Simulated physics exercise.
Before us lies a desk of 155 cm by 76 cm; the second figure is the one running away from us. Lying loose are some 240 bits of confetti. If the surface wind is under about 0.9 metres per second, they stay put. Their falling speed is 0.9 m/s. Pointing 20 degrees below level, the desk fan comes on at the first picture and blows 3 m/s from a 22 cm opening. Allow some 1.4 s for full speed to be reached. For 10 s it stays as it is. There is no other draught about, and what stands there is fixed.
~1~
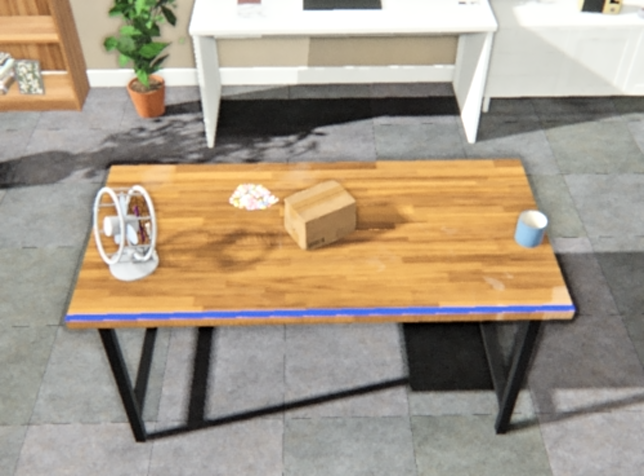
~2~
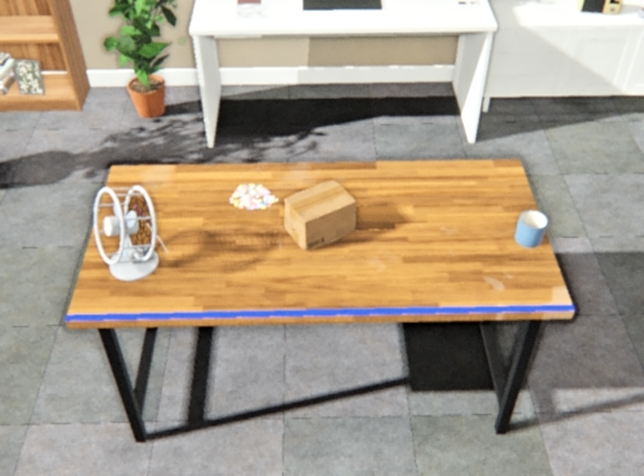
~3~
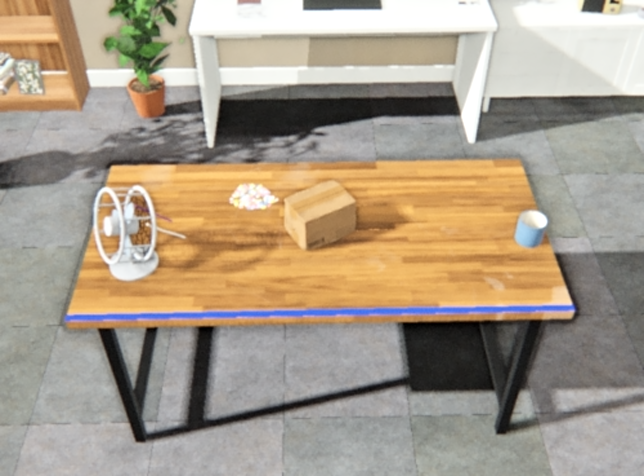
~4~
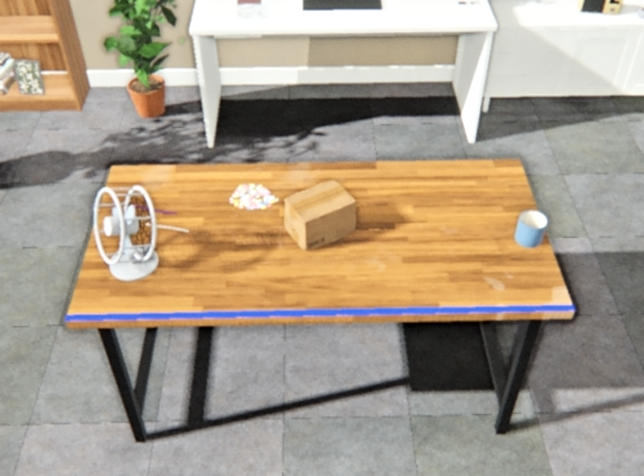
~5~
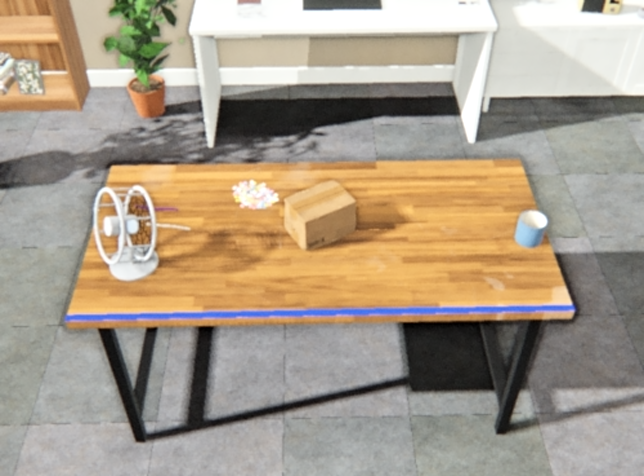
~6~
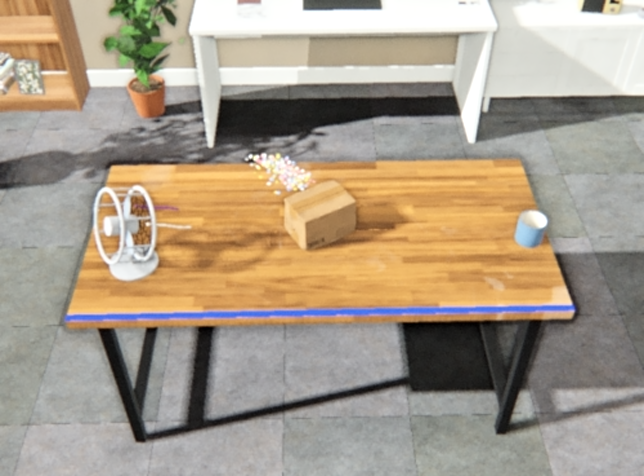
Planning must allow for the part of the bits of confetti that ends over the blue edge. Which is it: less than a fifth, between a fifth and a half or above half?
It ends up beneath one fifth.
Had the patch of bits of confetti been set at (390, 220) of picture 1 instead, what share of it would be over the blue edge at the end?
I'd expect around 0 percent of them to end up there.
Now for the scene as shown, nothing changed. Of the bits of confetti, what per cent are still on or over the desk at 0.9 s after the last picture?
Some 0 percent are still there.
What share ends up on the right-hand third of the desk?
Roughly 0 in a hundred.
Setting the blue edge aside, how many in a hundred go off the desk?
My best guess is roughly 100 %.
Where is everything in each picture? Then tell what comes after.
In the first frame, the middle of the bits of confetti is near (252, 196), none has stirred yet and the mouth of the desk fan is at (125, 225).
In the second frame, the middle of the bits of confetti is near (252, 195), none has stirred yet and the blue edge is centred on (321, 316).
In the third frame, the middle of the bits of confetti is near (252, 195), none has stirred yet, the top of a box is at (320, 200) and the top of a mug is at (533, 219).
In the fourth frame, the middle of the bits of confetti is near (252, 195) and none has stirred yet.
In the fifth frame, the middle of the bits of confetti is near (254, 195), the farthest in sight from the desk fan is at (264, 185) and about 20 % have left their places.
In the sixth frame, the middle of the bits of confetti is near (282, 170), the farthest in sight from the desk fan is at (278, 155) and all have left their places.
Then, 0.9 s after the last picture, 0 % are on the move or not yet settled, 0 % are over the blue edge.
Then, 2.1 s after the last picture, 0 % are on the move or not yet settled, 0 % are over the blue edge.
Then, 4.4 s after the last picture, 0 % are on the move or not yet settled, 0 % are over the blue edge.
Then, 8.9 s after the last picture, at the end, 0 % are over the blue edge.
